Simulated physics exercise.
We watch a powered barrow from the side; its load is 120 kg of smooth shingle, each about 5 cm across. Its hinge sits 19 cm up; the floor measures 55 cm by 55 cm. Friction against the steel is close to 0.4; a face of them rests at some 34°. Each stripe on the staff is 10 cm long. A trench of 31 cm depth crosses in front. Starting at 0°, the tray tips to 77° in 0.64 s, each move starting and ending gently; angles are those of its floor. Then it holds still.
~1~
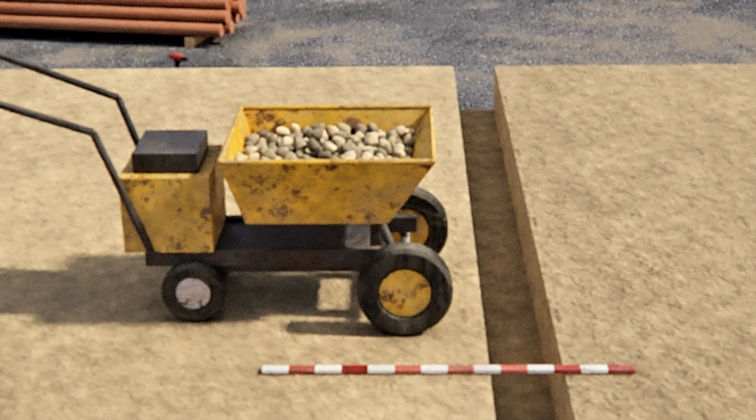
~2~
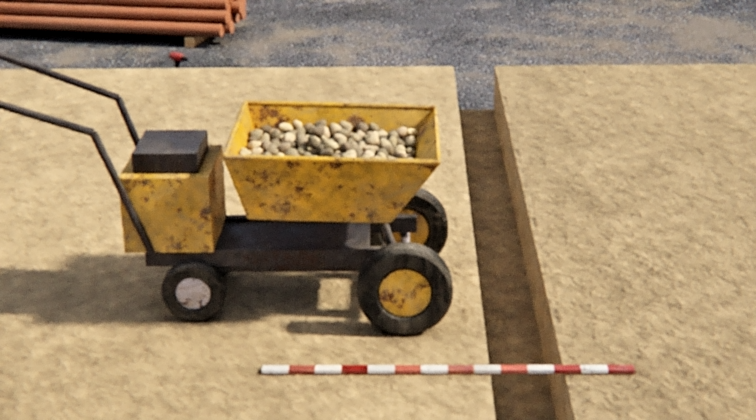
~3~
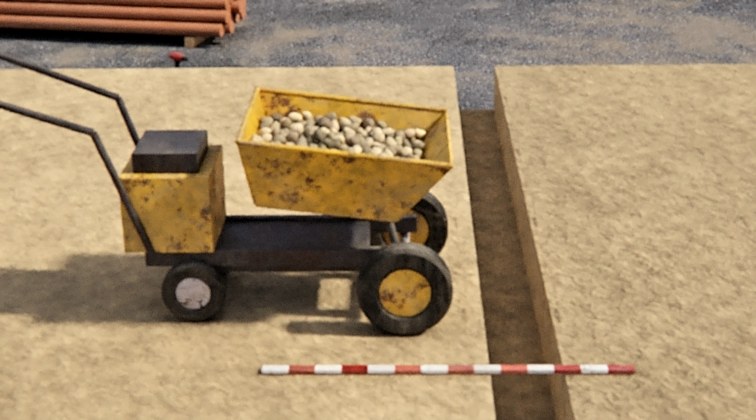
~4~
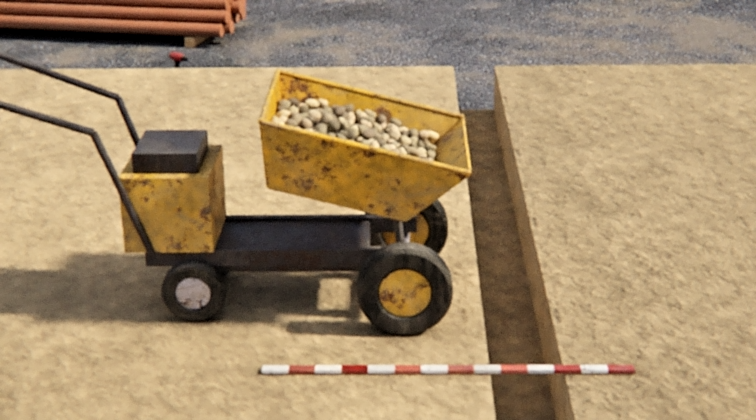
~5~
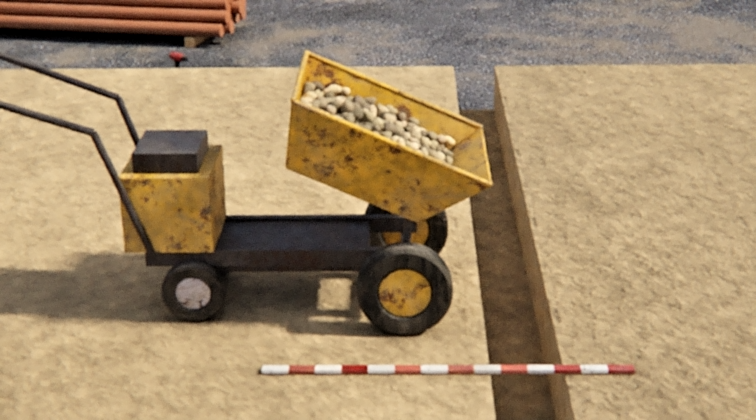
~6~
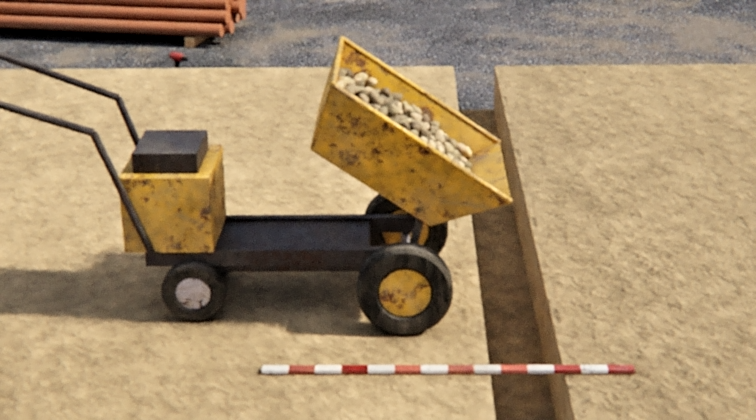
A yellow powered barrow stands beside a trench while its stone-filled tray tilts steadily to the right.
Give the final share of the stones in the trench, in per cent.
About 7 per cent.
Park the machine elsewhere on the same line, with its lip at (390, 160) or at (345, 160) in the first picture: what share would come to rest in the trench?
Near 35 per cent from the first place, 75 from the second.
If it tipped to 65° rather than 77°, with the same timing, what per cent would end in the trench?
It would be near 20 per cent.
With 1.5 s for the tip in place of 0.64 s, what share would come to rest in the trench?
It would be near 20 per cent.
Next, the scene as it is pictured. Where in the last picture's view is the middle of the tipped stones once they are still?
Around (651, 292).
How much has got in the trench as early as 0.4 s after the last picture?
Some 0 per cent.
Then, 0.2 s after the last picture the floor is at 65°, 100 % in the tray; the foremost stones are at (525, 215).
Then, 0.4 s after the last picture the floor is at 77°, 51 % in the tray, 49 % past the trench; the foremost stones are at (653, 299).
Then, 0.8 s after the last picture the floor is at 77°, 5 % in the tray, 1 % in the trench, 94 % past the trench; the foremost stones are past the picture's edge.
Then, 2.7 s after the last picture the floor is at 77°, 0 % in the tray, 7 % in the trench, 93 % past the trench; the foremost stones are past the picture's edge.
